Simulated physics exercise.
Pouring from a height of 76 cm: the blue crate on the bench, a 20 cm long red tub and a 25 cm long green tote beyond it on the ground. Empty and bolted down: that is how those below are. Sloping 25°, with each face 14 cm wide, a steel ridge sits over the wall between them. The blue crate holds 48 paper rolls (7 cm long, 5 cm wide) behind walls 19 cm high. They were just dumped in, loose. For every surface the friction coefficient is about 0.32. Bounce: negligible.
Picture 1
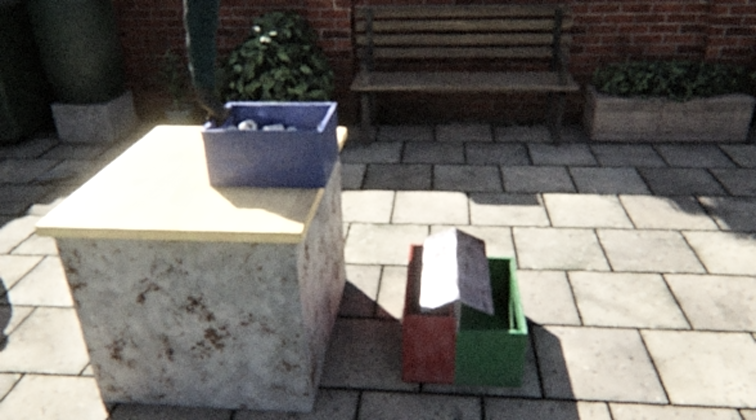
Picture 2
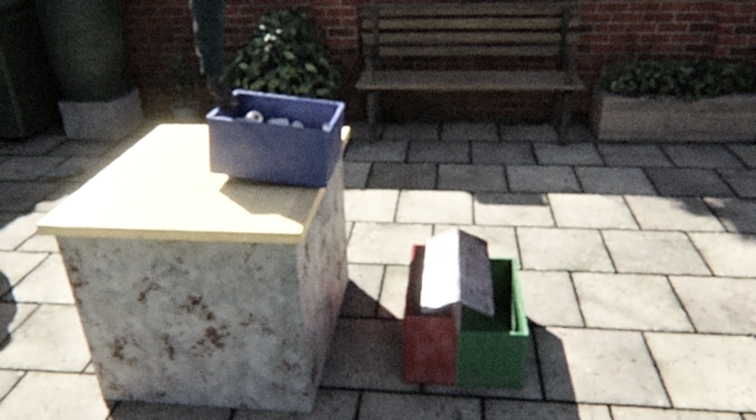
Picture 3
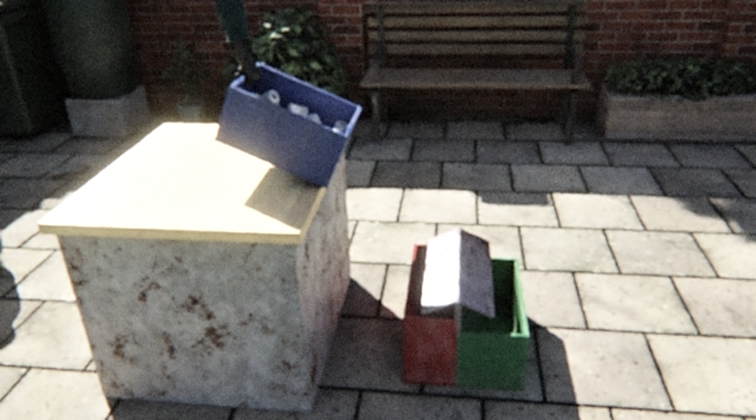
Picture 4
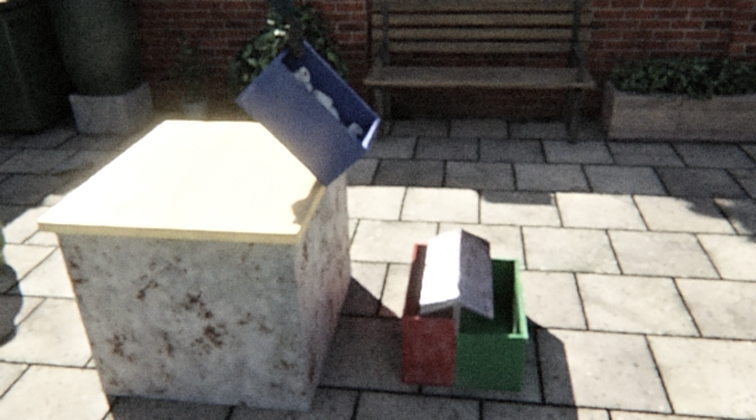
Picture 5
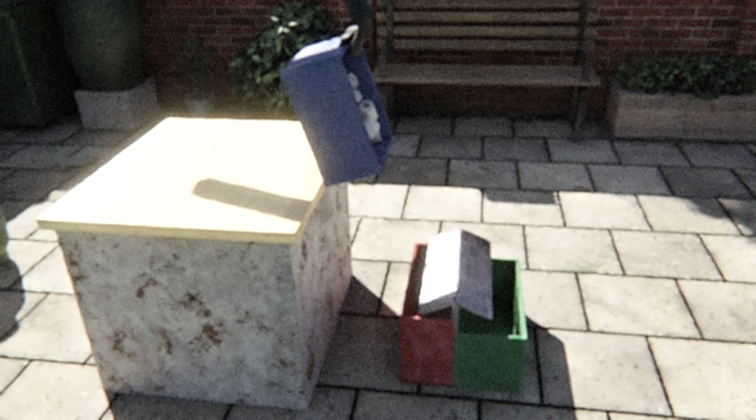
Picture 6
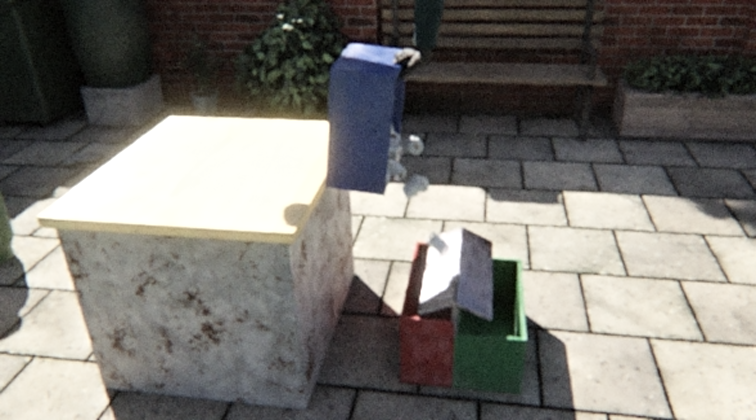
A dark-sleeved arm tilting a blue crate of paper rolls rightward off a bench until rolls emerge above red and green tubs.
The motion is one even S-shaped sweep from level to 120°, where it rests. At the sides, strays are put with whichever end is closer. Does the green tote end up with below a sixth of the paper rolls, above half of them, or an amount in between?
I'd say not one in six of the load.
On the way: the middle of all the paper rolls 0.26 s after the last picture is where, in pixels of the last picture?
I'd put it close to (400, 176).
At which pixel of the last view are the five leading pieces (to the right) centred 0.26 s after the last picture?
I'd put their middle close to (458, 228).
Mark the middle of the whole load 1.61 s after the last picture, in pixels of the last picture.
Somewhere around (419, 329) in pixels.
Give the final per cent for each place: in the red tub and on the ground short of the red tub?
Approx. 25 % / 50 %.
Then, 0.26 s after the last picture, tilt 114°; 23 still in the blue crate and 25 in the air.
Then, 0.58 s after the last picture, tilt 120°; 2 still in the blue crate, 5 in the red tub, 2 in the green tote, 1 on the ground short of the red tub, 1 on the ground beyond the green tote and 37 in the air.
Then, 1.03 s after the last picture, tilt 120°; 10 in the red tub, 4 in the green tote, 14 on the ground short of the red tub, 7 on the ground beyond the green tote and 13 in the air.
When it is over (1.61 s after the last picture), 12 in the red tub, 4 in the green tote, 23 on the ground short of the red tub and 9 on the ground beyond the green tote. Asked share, 4 of 48, 8 per cent.
